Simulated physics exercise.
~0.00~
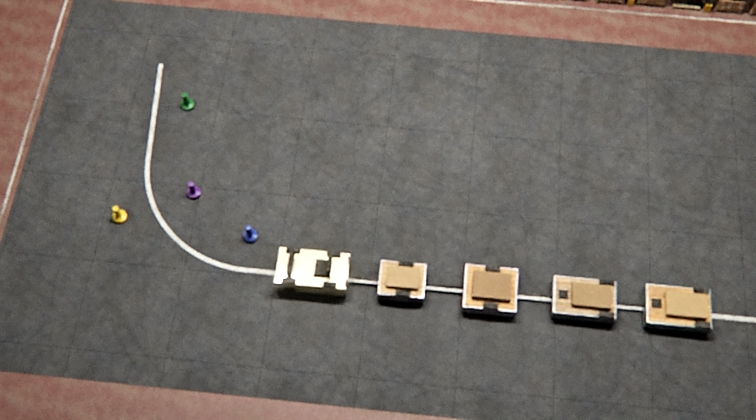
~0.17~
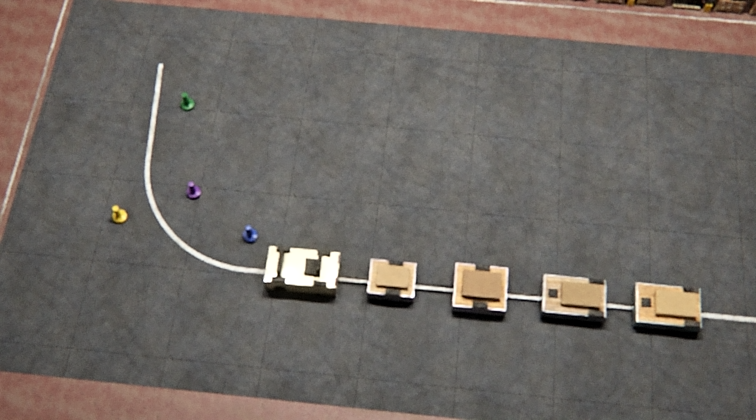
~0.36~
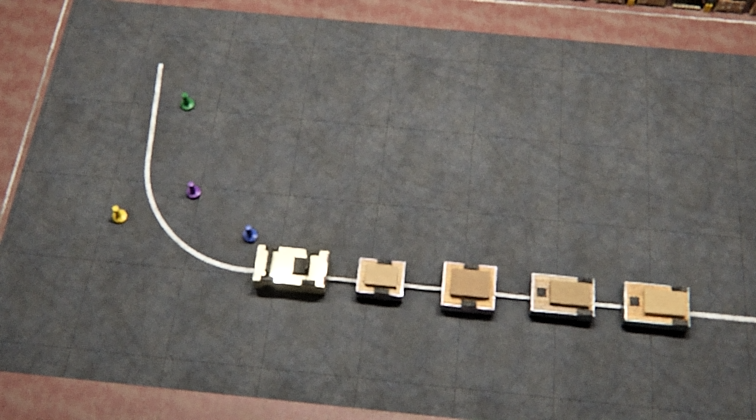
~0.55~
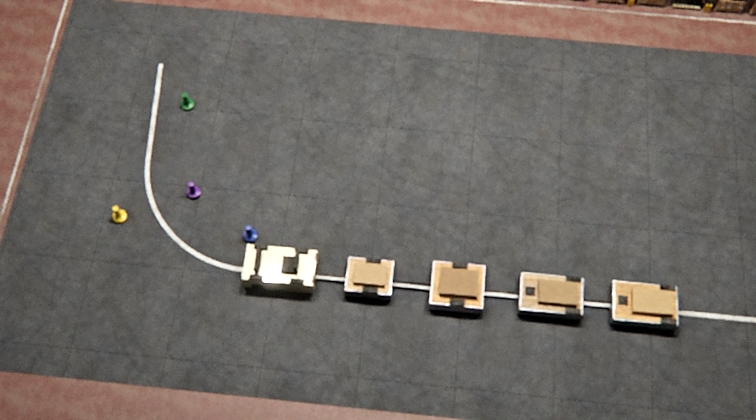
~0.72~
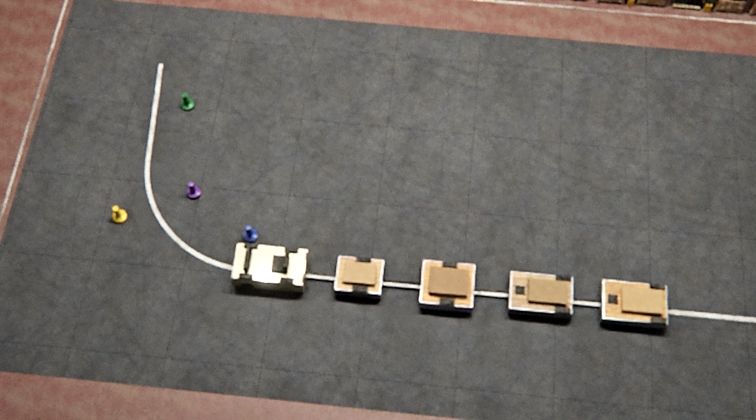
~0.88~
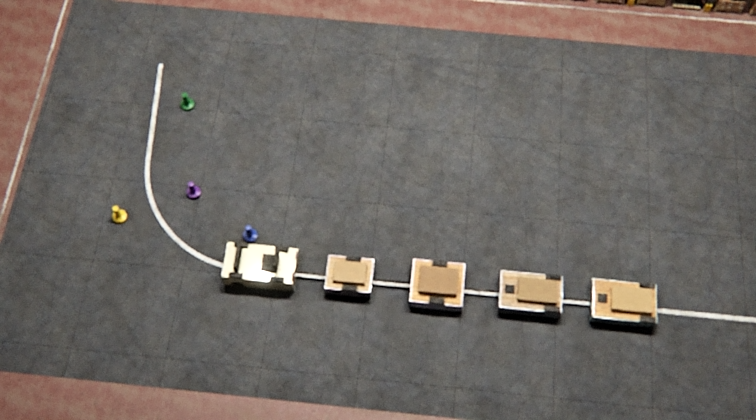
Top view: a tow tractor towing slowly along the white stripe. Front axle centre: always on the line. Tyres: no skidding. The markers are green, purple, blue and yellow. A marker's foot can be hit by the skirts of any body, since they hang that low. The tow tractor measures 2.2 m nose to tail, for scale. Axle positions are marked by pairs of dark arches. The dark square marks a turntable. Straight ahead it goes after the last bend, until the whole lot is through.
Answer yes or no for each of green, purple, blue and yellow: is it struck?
Green: Yes, purple: Yes, blue: Yes, yellow: No.
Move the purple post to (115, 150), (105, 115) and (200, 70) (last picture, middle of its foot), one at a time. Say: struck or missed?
Try 1 untouched, try 2 untouched, try 3 untouched.
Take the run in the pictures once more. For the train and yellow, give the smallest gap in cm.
Yellow 20.
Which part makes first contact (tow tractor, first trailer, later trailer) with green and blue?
Green: One further back, blue: A later trailer.
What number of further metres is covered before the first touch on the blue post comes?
Contact happens once about 10.5 m more has been driven.
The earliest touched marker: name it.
The purple marker.
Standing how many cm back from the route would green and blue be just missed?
Roughly green 15, blue 30.
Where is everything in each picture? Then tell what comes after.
The first frame shows nose (282, 265); last axle (702, 308); still straight; green (187, 102), purple (193, 190), blue (250, 234), yellow (119, 214); 4 trailers.
The second frame shows nose (272, 264); last axle (692, 307); still straight.
The third frame shows nose (261, 263); last axle (680, 306); still straight.
The fourth frame shows nose (249, 262); last axle (668, 305); still straight.
The fifth frame shows nose (239, 261); last axle (658, 304); still straight.
The sixth frame shows nose (229, 260); last axle (648, 302); still straight; green (187, 102), purple (193, 190), blue (250, 234), yellow (119, 214).
By 3.0 s, the last axle is at (525, 290) of the last picture, on the line; yellow has been passed with 20 cm to spare.
By 5.7 s, the last axle is at (370, 276) of the last picture, 5 cm off the line; the second trailer has hit purple.
By 6.5 s, the last axle is at (331, 272) of the last picture, on the line; the third trailer has hit blue.
By 10.9 s, the last axle is at (168, 140) of the last picture, 75 cm off the line; the fourth trailer has hit green.
By 13.2 s, the last axle is at (164, 34) of the last picture, 15 cm off the line; 3 of 4 struck in all.
